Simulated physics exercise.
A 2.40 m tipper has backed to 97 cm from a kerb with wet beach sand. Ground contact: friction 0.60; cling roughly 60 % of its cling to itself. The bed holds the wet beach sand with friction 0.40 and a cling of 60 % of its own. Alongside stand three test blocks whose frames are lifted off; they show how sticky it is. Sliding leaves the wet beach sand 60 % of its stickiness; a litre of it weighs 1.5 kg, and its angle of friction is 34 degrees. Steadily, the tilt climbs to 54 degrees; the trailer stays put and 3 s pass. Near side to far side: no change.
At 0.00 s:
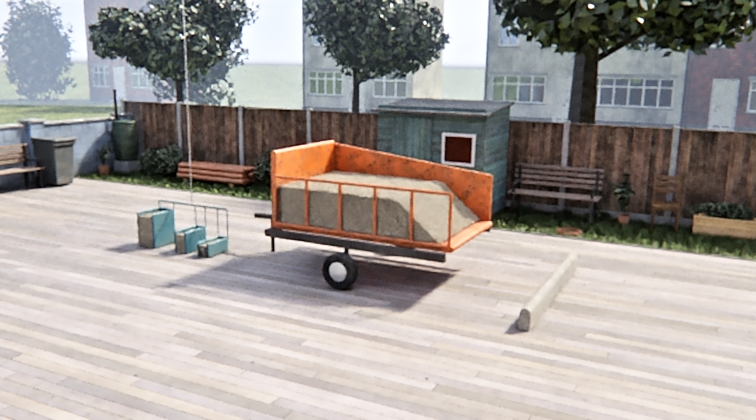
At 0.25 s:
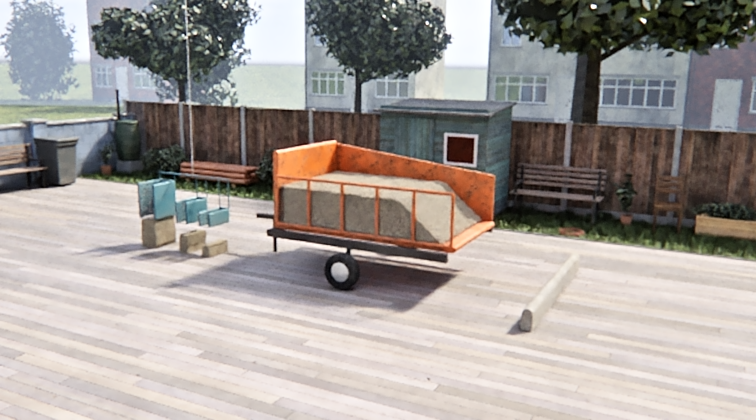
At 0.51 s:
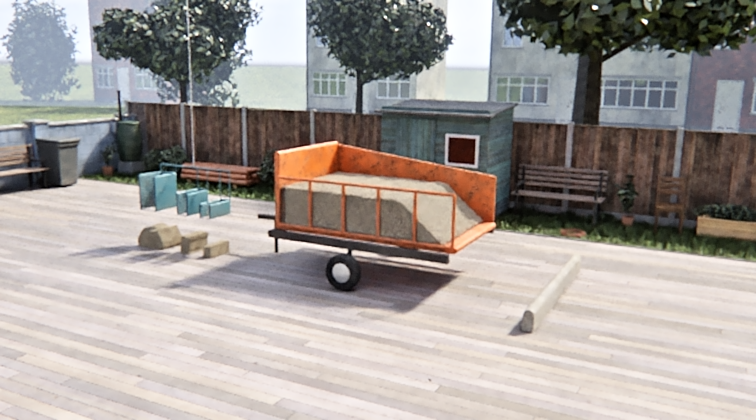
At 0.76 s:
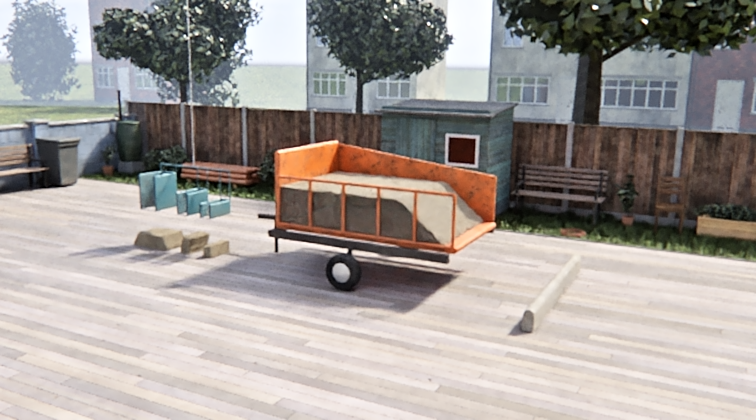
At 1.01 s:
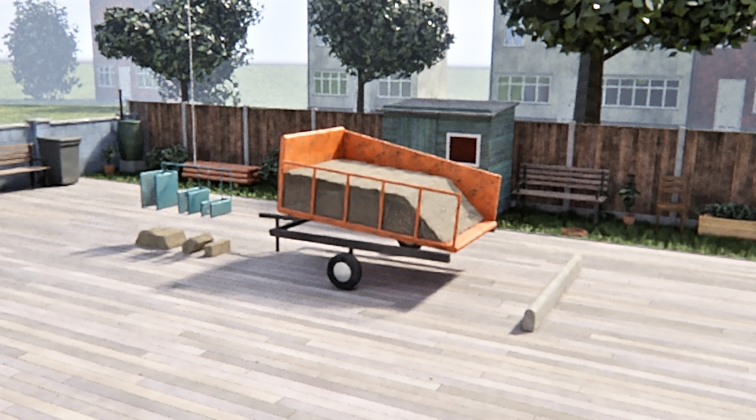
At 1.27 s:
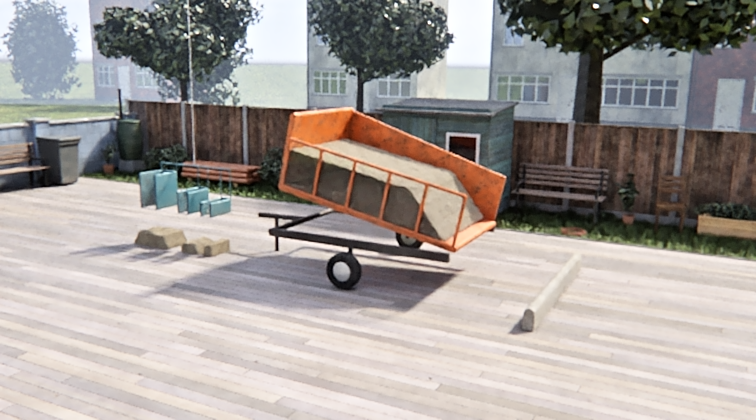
Three sandy blocks on the deck at left stand clear as the blue-green moulds around them rise, and the largest slumps into a low mound while the smallest keeps its height. The orange trailer bed, loaded with sand, then tilts upward at its left end, and the middle block sags lower.
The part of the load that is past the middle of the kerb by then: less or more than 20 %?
I'd put the share of the load past the middle of the kerb by then above 20 percent.
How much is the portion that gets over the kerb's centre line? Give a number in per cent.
About 25 %.
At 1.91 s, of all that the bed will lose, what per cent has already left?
Some 0 per cent.
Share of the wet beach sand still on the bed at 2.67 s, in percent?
I'd say close to 70 in a hundred.
After 1.91 s, the tilt is 30 degrees, all is on the bed and 0 % past the kerb's middle.
After 2.67 s, the tilt is 52 degrees, 68 % is on the bed and 0 % past the kerb's middle.
After 3.43 s, the tilt is 54 degrees, none is on the bed and 22 % past the kerb's middle.
After 4.19 s, the tilt is 54 degrees, none is on the bed and 26 % past the kerb's middle.
After 5.89 s, at the end, the tilt is 54 degrees, none is on the bed and 26 % past the kerb's middle.
